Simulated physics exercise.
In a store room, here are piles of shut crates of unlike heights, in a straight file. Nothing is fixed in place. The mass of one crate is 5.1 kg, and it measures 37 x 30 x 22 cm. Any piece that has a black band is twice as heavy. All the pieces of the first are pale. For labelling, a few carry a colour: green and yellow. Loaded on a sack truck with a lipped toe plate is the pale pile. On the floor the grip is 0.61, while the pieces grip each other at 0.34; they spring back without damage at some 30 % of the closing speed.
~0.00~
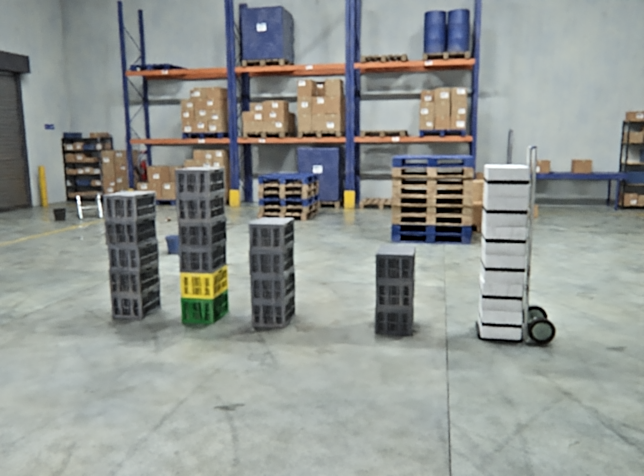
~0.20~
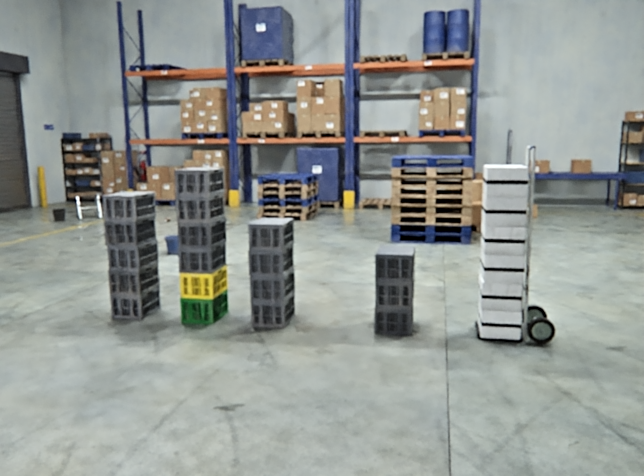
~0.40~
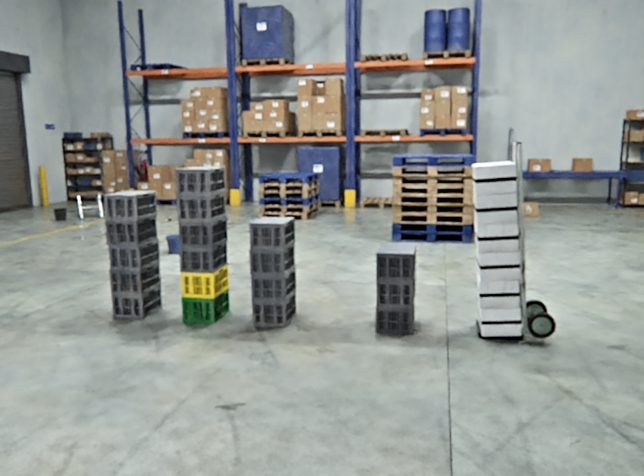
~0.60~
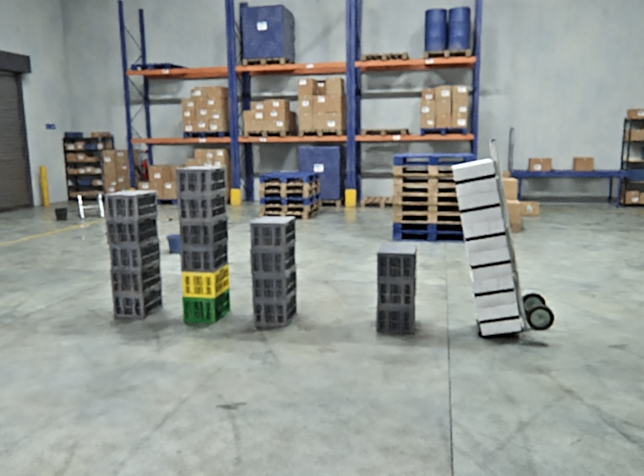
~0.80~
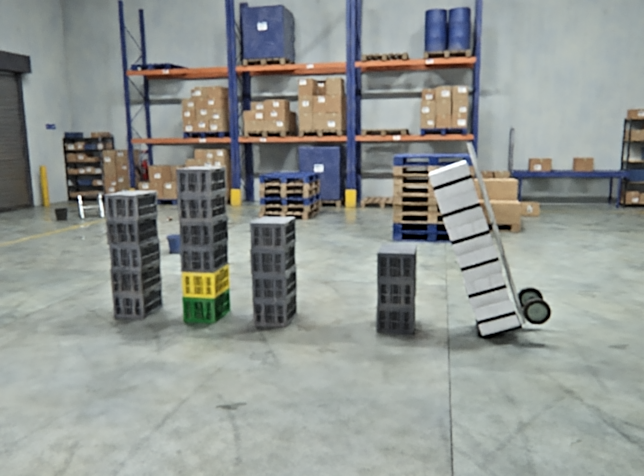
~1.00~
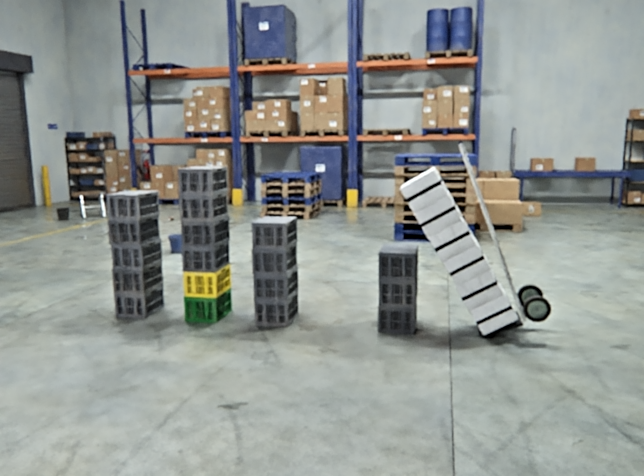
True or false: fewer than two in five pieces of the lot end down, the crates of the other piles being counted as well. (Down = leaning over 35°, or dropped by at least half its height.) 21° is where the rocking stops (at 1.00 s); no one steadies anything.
True.
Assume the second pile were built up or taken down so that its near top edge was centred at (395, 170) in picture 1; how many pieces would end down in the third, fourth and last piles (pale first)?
Down by pile: Third 3, fourth 5, last 5.
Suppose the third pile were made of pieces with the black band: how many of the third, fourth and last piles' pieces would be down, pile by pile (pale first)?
Down per pile - third: 0, fourth: 0, last: 0.
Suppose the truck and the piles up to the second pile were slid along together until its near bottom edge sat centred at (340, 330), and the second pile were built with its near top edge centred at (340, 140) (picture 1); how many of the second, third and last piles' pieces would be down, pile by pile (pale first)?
You'd get second 5, third 2 and last 5.
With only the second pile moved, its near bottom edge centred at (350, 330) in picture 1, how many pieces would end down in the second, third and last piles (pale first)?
Second 2, third 3, last 5 down.
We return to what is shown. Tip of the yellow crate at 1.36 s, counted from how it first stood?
Measured against how it began, the tilt is near 0 degrees.
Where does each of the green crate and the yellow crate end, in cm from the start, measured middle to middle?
Roughly green 0, yellow 0.
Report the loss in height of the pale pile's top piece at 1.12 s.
20 cm.
After 1.12 s, 6 of the pale pile down; none of the 18 other crates down.
After 1.36 s, 6 of the pale pile down; none of the 18 other crates down, 2 disturbed.
After 1.68 s, 6 of the pale pile down; none of the 18 other crates down, 5 disturbed.
After 2.12 s, 6 of the pale pile down; 2 of the 18 other crates down.
At rest (3.2 s), 6 of the pale pile down; 2 of the 18 other crates down; yellow crate unmoved; green crate unmoved. That is 11 per cent. As the last picture would show them, middles, yellow crate near (208, 280), green crate near (209, 304).
